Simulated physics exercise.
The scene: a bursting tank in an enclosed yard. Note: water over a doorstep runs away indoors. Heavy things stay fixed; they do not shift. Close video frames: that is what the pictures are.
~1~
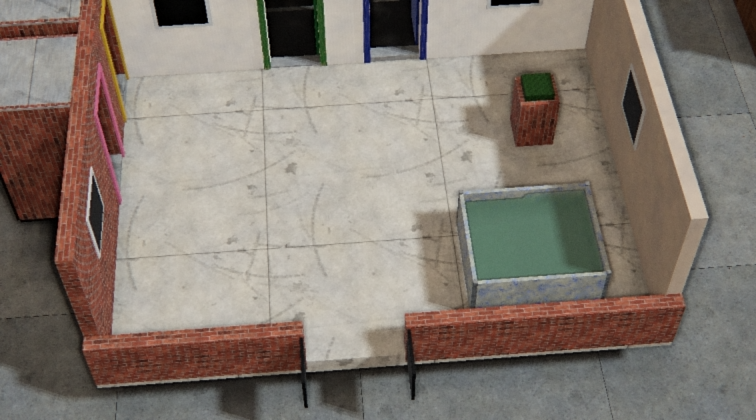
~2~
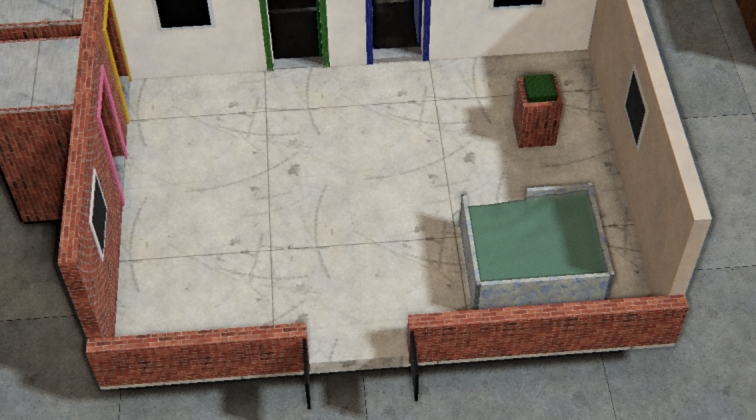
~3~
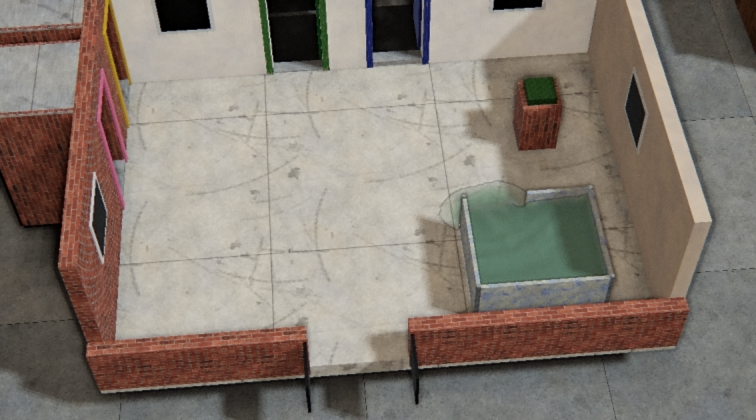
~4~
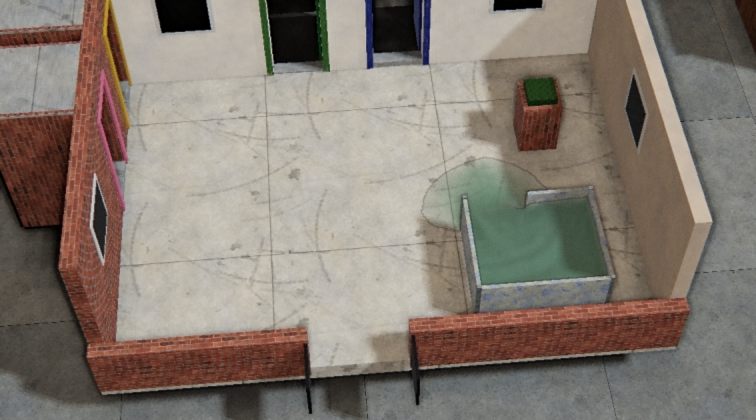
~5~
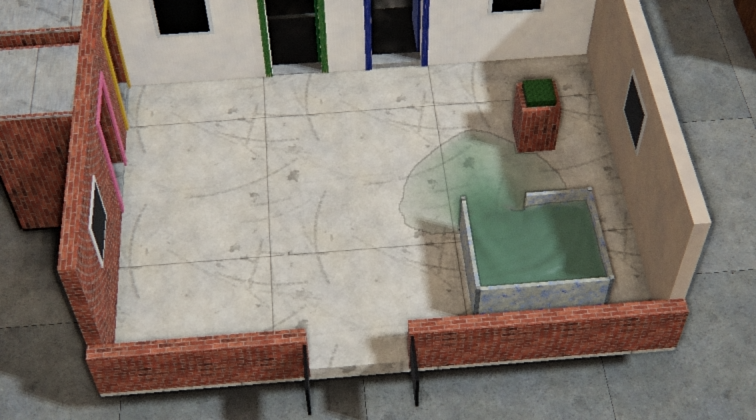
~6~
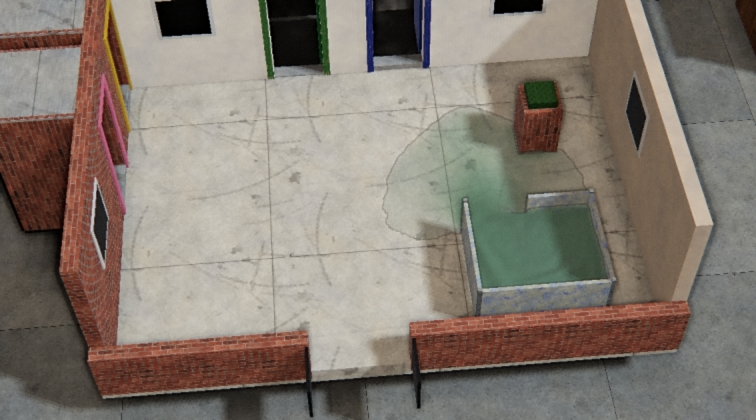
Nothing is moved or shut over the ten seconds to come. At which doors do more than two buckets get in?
Yellow door: Two buckets or fewer, green door: Over two buckets, pink door: Two buckets or fewer, blue door: Over two buckets.
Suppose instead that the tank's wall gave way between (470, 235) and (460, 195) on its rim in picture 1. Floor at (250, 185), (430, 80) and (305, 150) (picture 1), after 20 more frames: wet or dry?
Taken in turn they're swamped, unwetted and swamped.
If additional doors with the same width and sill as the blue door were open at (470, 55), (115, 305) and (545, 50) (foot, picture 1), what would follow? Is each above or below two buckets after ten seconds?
Door by door: Ends up above, ends up below, ends up below.
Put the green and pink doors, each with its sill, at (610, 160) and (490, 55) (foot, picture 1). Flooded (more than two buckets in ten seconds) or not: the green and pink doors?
What happens next: The green one overflows, and the pink one overflows.
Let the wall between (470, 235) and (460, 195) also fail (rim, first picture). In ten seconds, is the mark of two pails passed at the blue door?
At the blue door, the inflow misses the threshold.
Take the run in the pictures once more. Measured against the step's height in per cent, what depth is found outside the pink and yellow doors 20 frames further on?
I reckon it's around 0 and then 60 per cent.
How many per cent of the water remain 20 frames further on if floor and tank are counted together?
I'd put it at about 96 per cent.
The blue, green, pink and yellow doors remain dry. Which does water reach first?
That's the blue door.
A moment on, water covers 25 % of the floor; the yellow door not reached, the green door not reached, the pink door not reached, the blue door under two buckets in.
Next, water covers 40 % of the floor; the yellow door not reached, the green door under two buckets in, the pink door not reached, the blue door over two buckets in.
Then, water covers 50 % of the floor; the yellow door wet at the sill, nothing in, the green door over two buckets in, the pink door not reached, the blue door over two buckets in.
Later, water covers 65 % of the floor; the yellow door under two buckets in, the green door over two buckets in, the pink door wet at the sill, nothing in, the blue door far over two buckets in.
In the end, water covers 90 % of the floor; the yellow door under two buckets in, the green door over two buckets in, the pink door wet at the sill, nothing in, the blue door far over two buckets in.
